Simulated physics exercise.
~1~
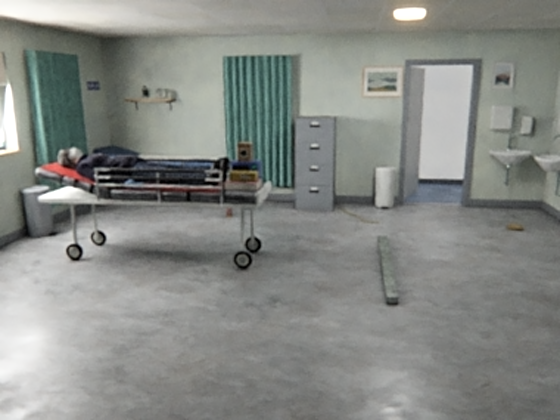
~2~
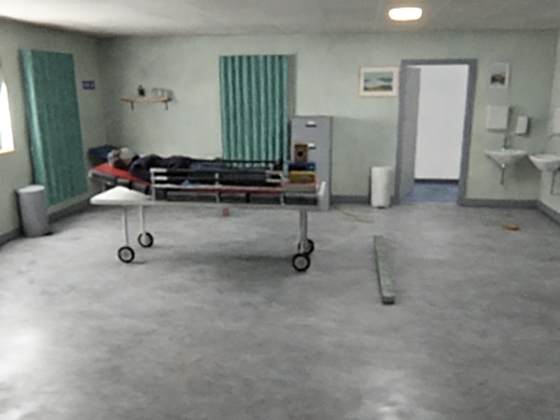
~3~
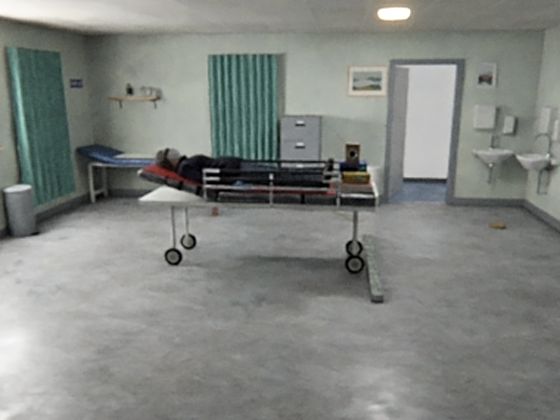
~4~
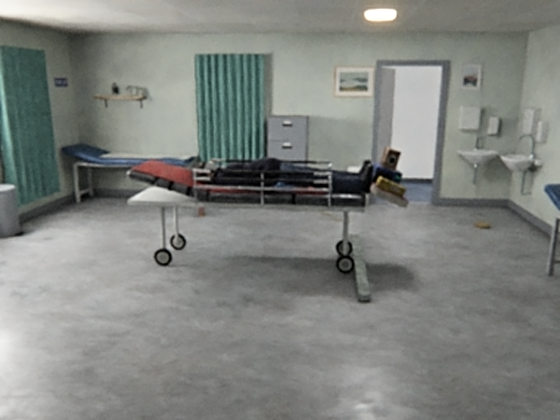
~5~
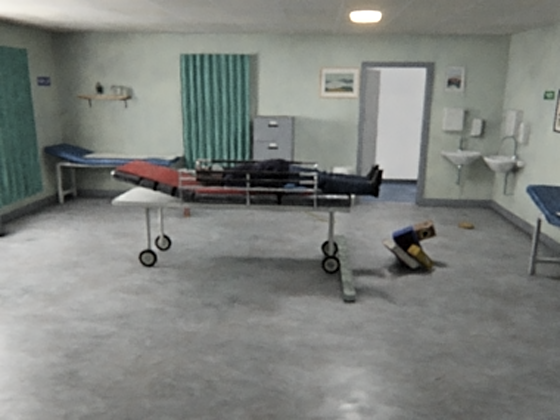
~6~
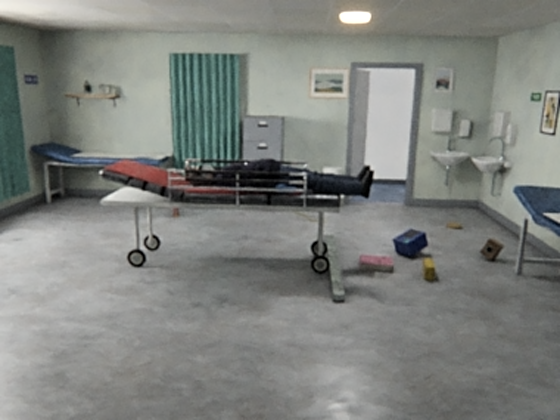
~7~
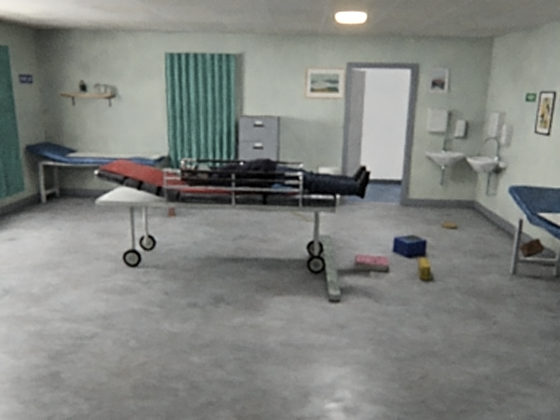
We see a trolley carrying a lying person roll right across a grey-floored ward and stop at a low sill, as the items at its foot end tip forward and fall, scattering across the floor, while the person slides until the feet extend past the end.
